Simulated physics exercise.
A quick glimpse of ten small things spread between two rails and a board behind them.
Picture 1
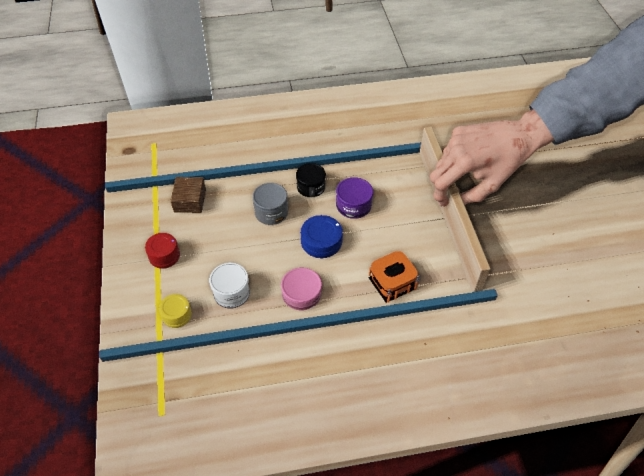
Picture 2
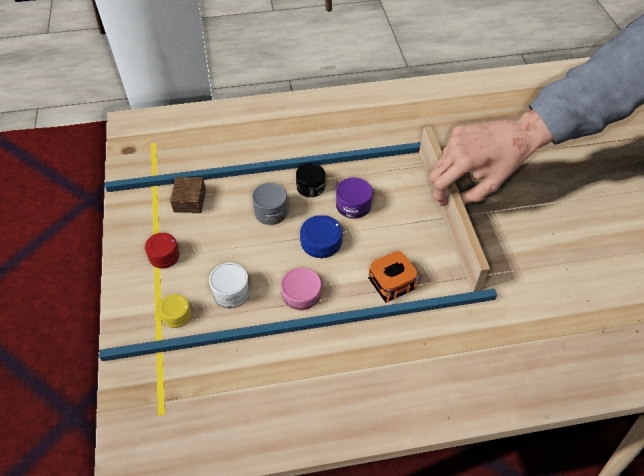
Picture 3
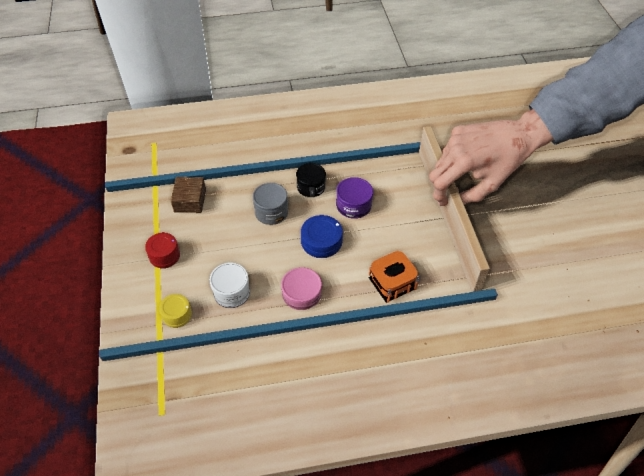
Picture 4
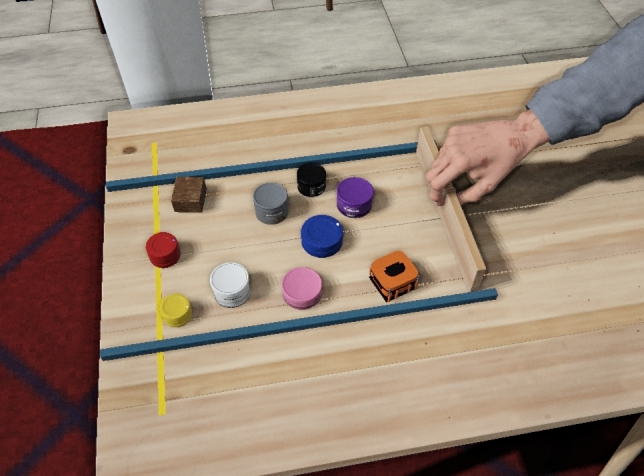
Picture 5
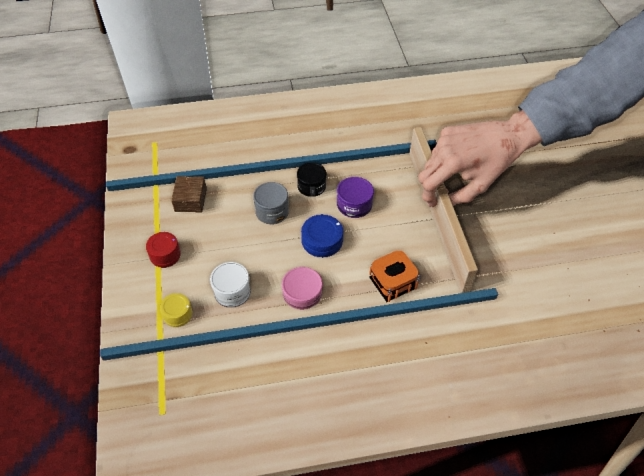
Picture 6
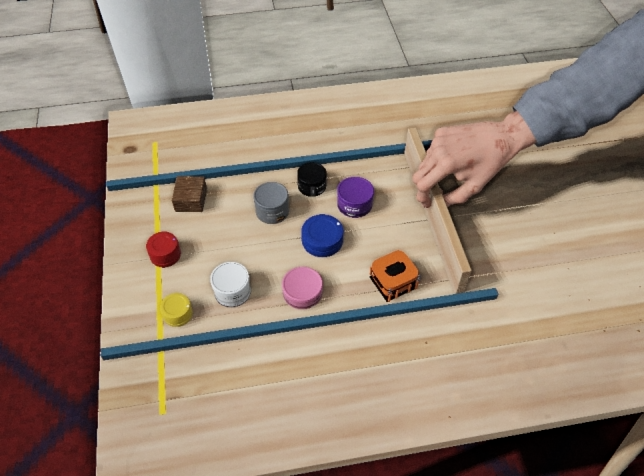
On a light wooden table beside a dark red patterned rug and pale floor tiles, seen from above at an angle, two blue rails run across the top. Between them sit a brown block, an orange case and round red, yellow, white, gray, black, purple, blue and pink pieces, with yellow tape at left. A hand at right holds a wooden board still, then slides it slightly left, while the pieces and view stay still.
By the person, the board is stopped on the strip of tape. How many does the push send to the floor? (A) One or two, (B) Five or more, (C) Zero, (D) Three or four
A.
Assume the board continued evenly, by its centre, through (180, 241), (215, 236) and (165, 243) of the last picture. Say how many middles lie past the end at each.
The counts are 1, 0 and 1, in that order.
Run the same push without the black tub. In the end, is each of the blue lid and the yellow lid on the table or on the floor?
The blue lid stays on; the yellow lid comes down.
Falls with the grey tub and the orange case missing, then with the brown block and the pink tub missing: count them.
0 and 0.
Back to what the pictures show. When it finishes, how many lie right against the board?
It's touching 4 at the end.
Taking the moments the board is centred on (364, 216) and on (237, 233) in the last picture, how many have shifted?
The first count is 2, and then it's 9.
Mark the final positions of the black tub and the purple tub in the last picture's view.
In the last picture, roughly (140, 205) and (137, 231).
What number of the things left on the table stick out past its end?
That would be 5.
Soon after, none off yet; red lid at rest near (164, 250); yellow lid at rest near (177, 310); brown block at rest near (190, 194).
After that, none off yet; red lid displaced about its own width near (144, 250); yellow lid displaced well along near (108, 330); brown block displaced about its own width near (150, 192).
In the end, the number that fall off is one or two; gone, yellow lid.
